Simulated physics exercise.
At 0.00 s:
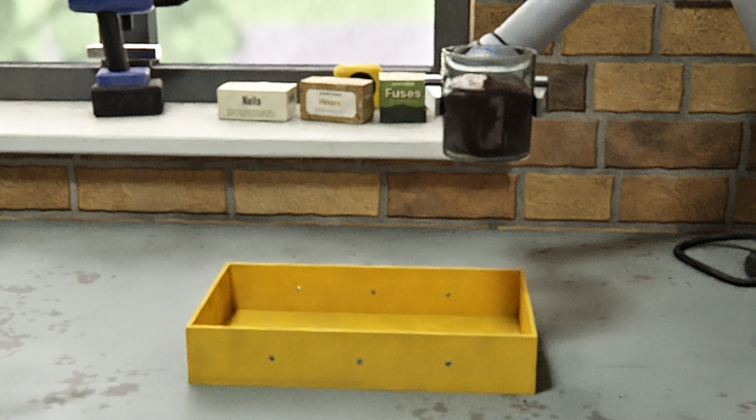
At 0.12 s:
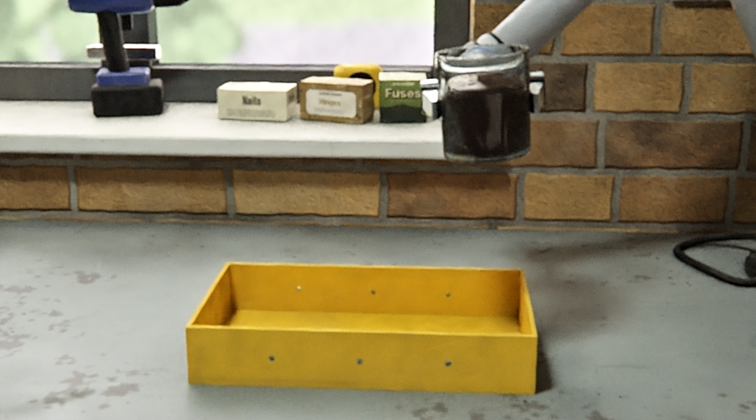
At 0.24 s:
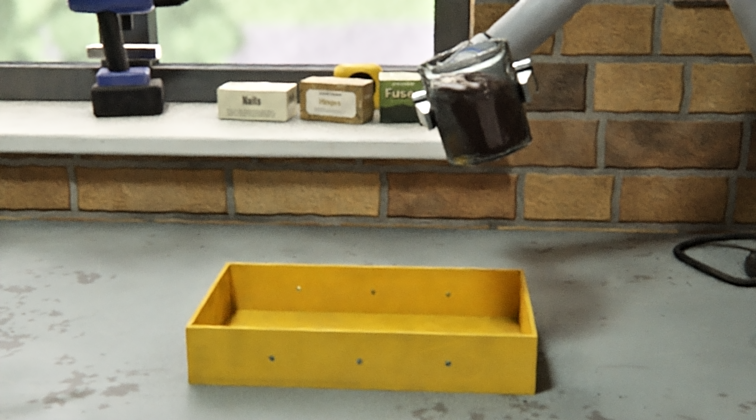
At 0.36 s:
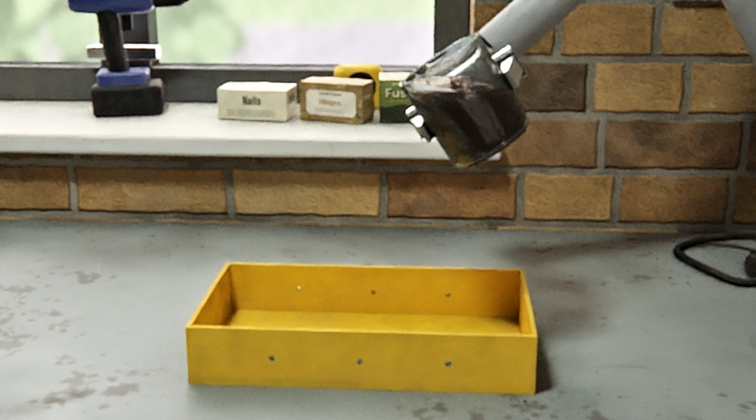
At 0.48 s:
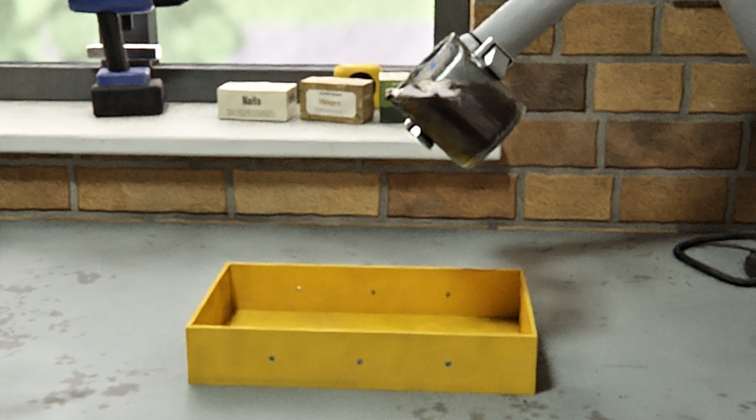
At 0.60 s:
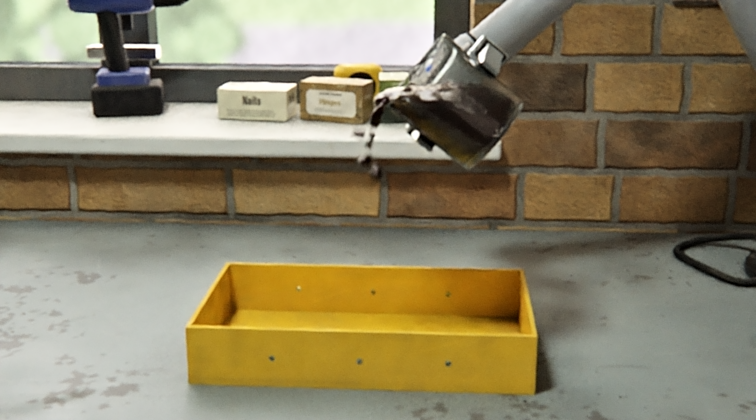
A grey, worn worktop before a brick wall and a windowsill is seen from the front and slightly above by a still camera. A yellow open tray sits on the worktop, three small boxes and a blue-and-black tool stand on the sill, and a grey robot arm holds a glass beaker of dark coffee at upper right. The arm tilts the beaker steadily leftward, and coffee spills over its lip into the air.
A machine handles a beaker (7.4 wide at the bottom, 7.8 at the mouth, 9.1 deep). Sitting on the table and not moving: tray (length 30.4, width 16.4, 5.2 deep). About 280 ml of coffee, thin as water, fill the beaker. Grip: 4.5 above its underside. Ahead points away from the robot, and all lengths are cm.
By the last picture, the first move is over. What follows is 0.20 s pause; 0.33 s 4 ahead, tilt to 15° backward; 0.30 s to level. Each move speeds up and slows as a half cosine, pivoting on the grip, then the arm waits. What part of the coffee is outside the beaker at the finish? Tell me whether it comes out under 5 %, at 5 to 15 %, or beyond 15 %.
It comes out at 5 to 15 %.
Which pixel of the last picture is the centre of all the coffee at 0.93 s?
Centre: Close to (432, 137) in the last picture.
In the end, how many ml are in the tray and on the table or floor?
Approx. 25 ml then 0 ml.
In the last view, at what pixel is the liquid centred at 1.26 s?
(403, 139) or thereabouts.
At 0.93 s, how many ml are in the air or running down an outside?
5 ml.
By 0.93 s, tilted 28° forward, liquid up to 26 above the table; 250 ml in the beaker, 20 ml in the tray, 5 ml in the air or running down outside.
By 1.26 s, tilted 9° backward, liquid up to 27 above the table; 250 ml in the beaker, 25 ml in the tray.
By 1.63 s, level, liquid up to 26 above the table; 250 ml in the beaker, 25 ml in the tray.
By 2.43 s, level, liquid up to 26 above the table; 250 ml in the beaker, 25 ml in the tray.
Final state, 250 ml in the beaker, 25 ml in the tray. That is 9 % outside the beaker.
